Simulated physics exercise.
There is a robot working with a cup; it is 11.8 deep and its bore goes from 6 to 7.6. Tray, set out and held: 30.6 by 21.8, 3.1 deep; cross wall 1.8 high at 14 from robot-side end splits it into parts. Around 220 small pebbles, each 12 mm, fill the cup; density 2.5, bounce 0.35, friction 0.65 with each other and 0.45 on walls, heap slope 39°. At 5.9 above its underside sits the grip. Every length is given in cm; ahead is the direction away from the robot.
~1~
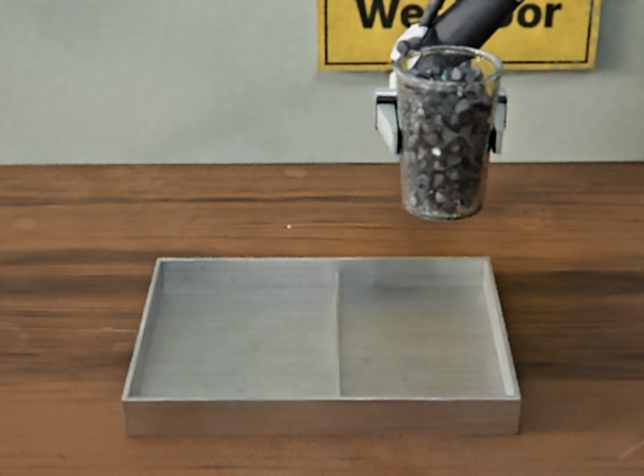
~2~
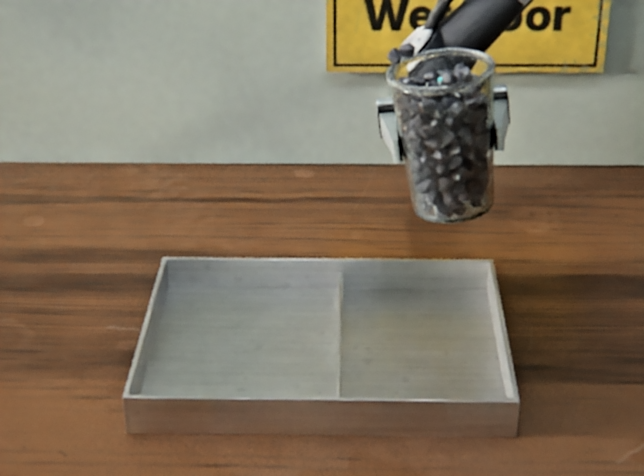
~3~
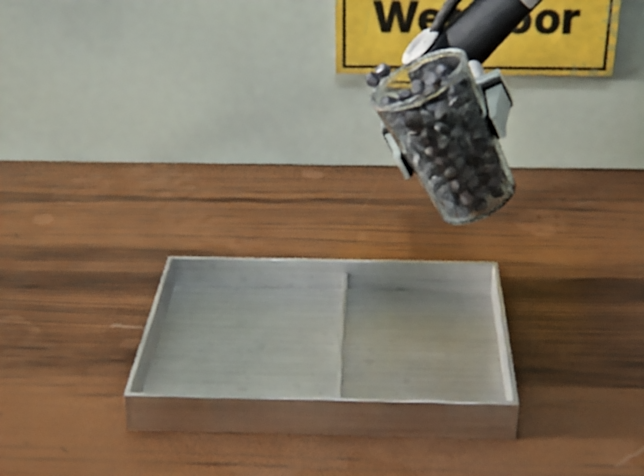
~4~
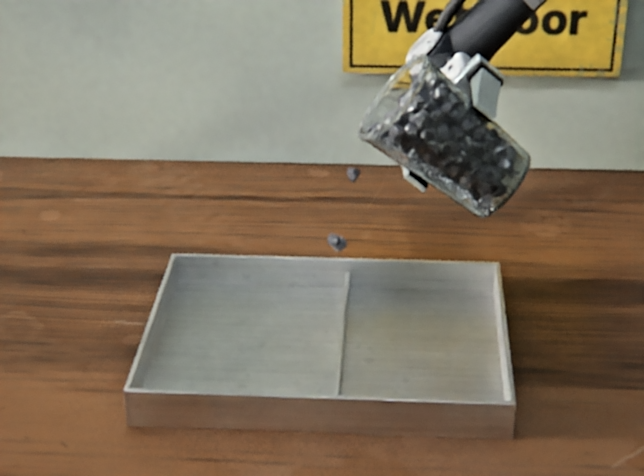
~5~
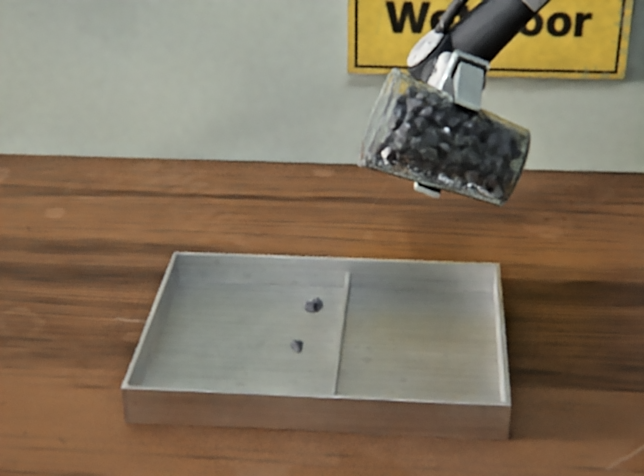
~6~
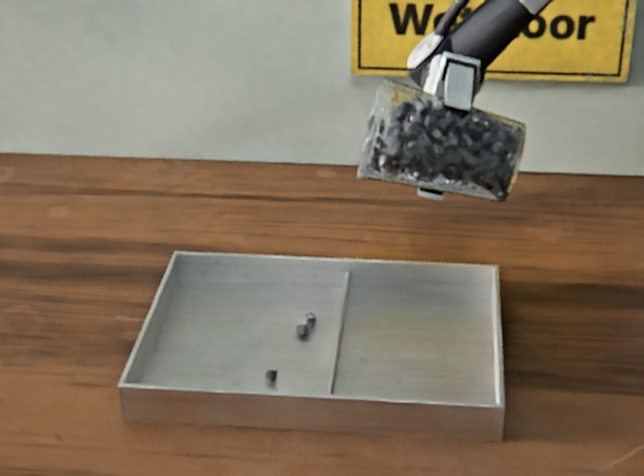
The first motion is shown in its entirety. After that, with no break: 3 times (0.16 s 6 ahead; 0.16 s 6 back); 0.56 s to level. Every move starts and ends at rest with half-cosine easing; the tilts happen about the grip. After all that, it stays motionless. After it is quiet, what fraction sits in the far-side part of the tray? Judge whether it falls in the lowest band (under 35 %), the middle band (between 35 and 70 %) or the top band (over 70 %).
It falls in the middle band.
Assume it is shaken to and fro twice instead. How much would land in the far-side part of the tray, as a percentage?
I'd expect something close to 40 per cent.
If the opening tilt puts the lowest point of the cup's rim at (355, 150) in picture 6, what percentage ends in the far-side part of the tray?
My estimate is some 20 per cent.
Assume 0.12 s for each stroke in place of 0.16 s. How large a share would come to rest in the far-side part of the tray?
It would come to roughly 65 %.
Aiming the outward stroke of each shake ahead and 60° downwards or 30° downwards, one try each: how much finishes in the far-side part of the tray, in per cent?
Try one gives about 10 in a hundred, try two about 20 in a hundred.
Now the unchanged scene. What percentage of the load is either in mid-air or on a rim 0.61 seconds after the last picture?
About 13 %.
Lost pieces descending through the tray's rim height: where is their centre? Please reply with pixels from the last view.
Around (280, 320).
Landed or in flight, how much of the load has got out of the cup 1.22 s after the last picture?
Share gone by then: Near 60 %.
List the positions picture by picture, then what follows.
The cup middle at (446, 137), level; upper third of the load around (444, 97), from x 405 to 485, top at y 45; 218 in the cup, in the first frame.
The cup middle at (447, 140), tilted 7° forward; upper third of the load around (446, 101), from x 395 to 480, top at y 50, in the second frame.
The cup middle at (449, 142), tilted 27° forward; upper third of the load around (438, 106), from x 375 to 500, top at y 70, in the third frame.
The cup middle at (449, 142), tilted 50° forward; upper third of the load around (429, 116), from x 335 to 510, top at y 80; 215 in the cup, 3 in flight or on a rim, in the fourth frame.
The cup middle at (447, 144), tilted 70° forward; upper third of the load around (432, 121), from x 300 to 515, top at y 90; 215 in the cup, 3 in the far-side part, in the fifth frame.
The cup middle at (444, 146), tilted 77° forward; upper third of the load around (432, 125), from x 270 to 510, top at y 100; 215 in the cup, 3 in the far-side part, in the sixth frame.
Then, 0.61 s on, tilted 77° forward, highest piece 22 above the table; 113 in the cup, 67 in the far-side part, 10 in the robot-side part, 28 in flight or on a rim.
Then, 1.22 s on, tilted 44° forward, highest piece 23 above the table; 103 in the far-side part, 87 in the cup, 28 in the robot-side part.
Then, 1.72 s on, level, highest piece 23 above the table; 103 in the far-side part, 87 in the cup, 28 in the robot-side part.
Then, 2.77 s on, level, highest piece 23 above the table; 103 in the far-side part, 87 in the cup, 28 in the robot-side part.
In the end, 103 in the far-side part, 87 in the cup, 28 in the robot-side part. That is 47 % in the far-side part of the tray.
